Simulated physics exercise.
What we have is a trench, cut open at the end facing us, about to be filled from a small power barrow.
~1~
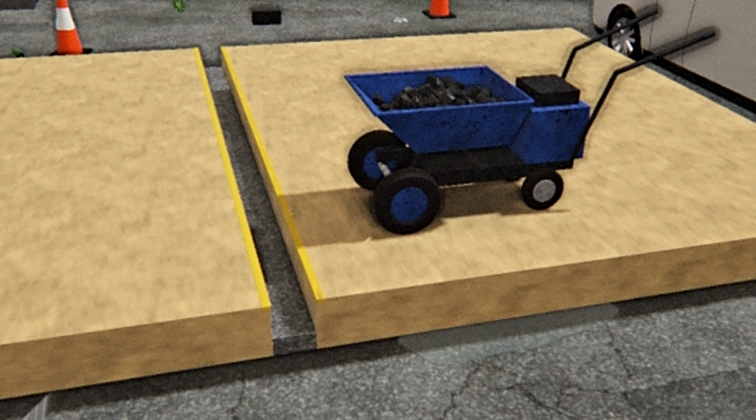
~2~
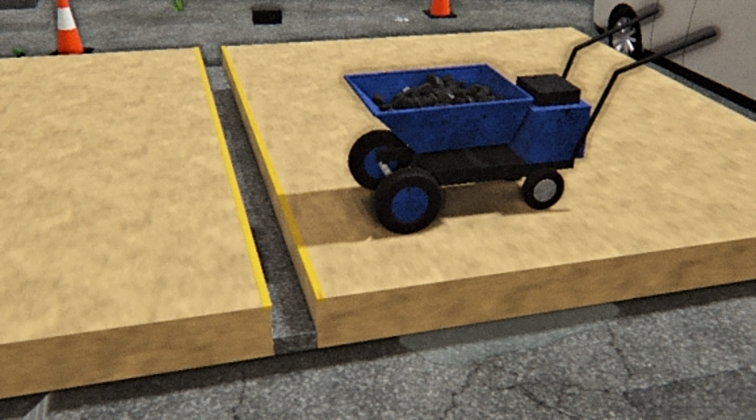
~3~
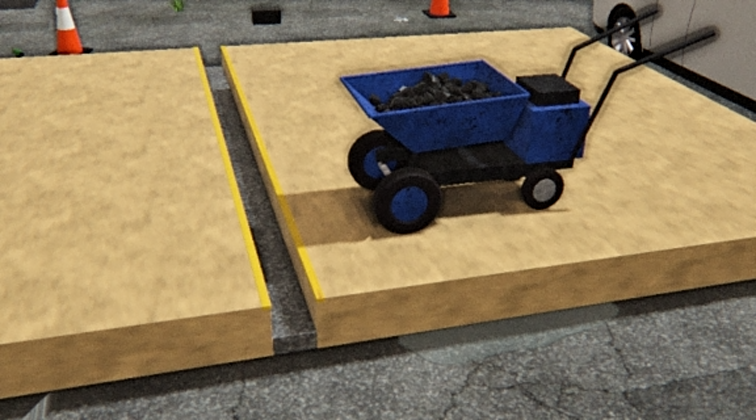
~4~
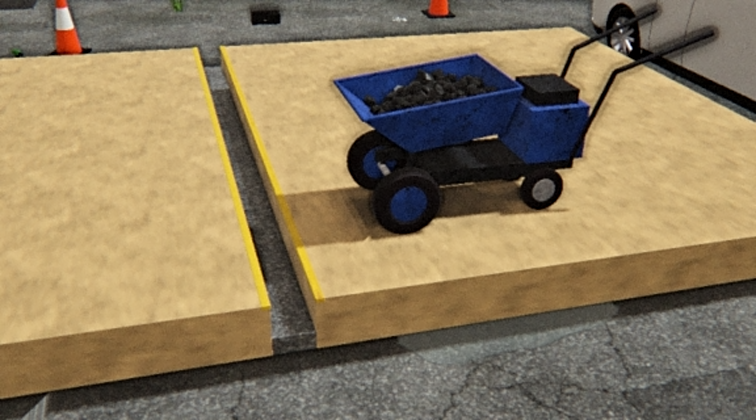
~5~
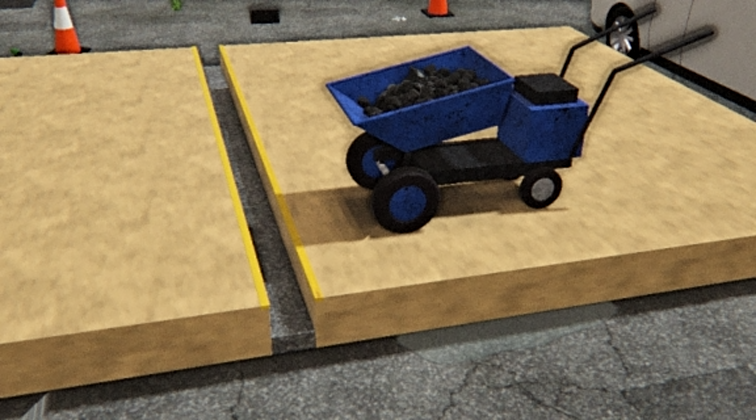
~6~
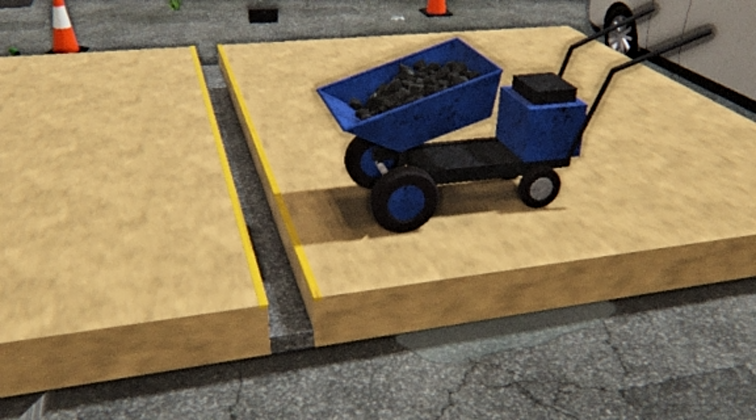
A blue skip of dark lumps sits on a small power barrow, seen from slightly above on a pale, raised surface in a paved area. The barrow stands right of a narrow, yellow-edged trench, its black handles pointing right, with orange cones and part of a vehicle behind. The skip starts level, then slowly tilts, its left lip lowering and right end rising, while the wheels and view barely shift.
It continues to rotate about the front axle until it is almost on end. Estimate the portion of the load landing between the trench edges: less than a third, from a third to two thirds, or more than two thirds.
Trench gets above two thirds.
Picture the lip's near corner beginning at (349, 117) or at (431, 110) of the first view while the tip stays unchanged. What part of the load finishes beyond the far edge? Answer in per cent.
50 % and 0 %.
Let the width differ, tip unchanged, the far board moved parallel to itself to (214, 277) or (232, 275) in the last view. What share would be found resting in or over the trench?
Lab note: Case 1 around 100 %, case 2 100 %.
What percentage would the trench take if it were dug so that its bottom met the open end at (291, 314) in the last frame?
Around 60 percent.
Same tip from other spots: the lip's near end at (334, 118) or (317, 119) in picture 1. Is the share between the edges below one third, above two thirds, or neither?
Less than a third, then under a third.
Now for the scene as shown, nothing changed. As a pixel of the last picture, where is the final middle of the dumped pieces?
Resting centre, last frame: Roughly (264, 230).
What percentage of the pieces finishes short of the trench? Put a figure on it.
It comes to close to 5 %.
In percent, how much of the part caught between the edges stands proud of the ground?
I'd say around 20 percent.
Shortly afterwards, skip tipped steeply; the whole lot in the skip.
Next, skip tipped steeply; the bulk in the skip; only a few short of the trench; near a quarter in or heaped over the trench; only a few falling.
Some moments later, skip tipped right over; a little in the skip; only a few short of the trench; the bulk in or heaped over the trench; a little beyond it.
In the end, skip tipped right over; only a few in the skip; a little short of the trench; the bulk in or heaped over the trench; a little beyond it.
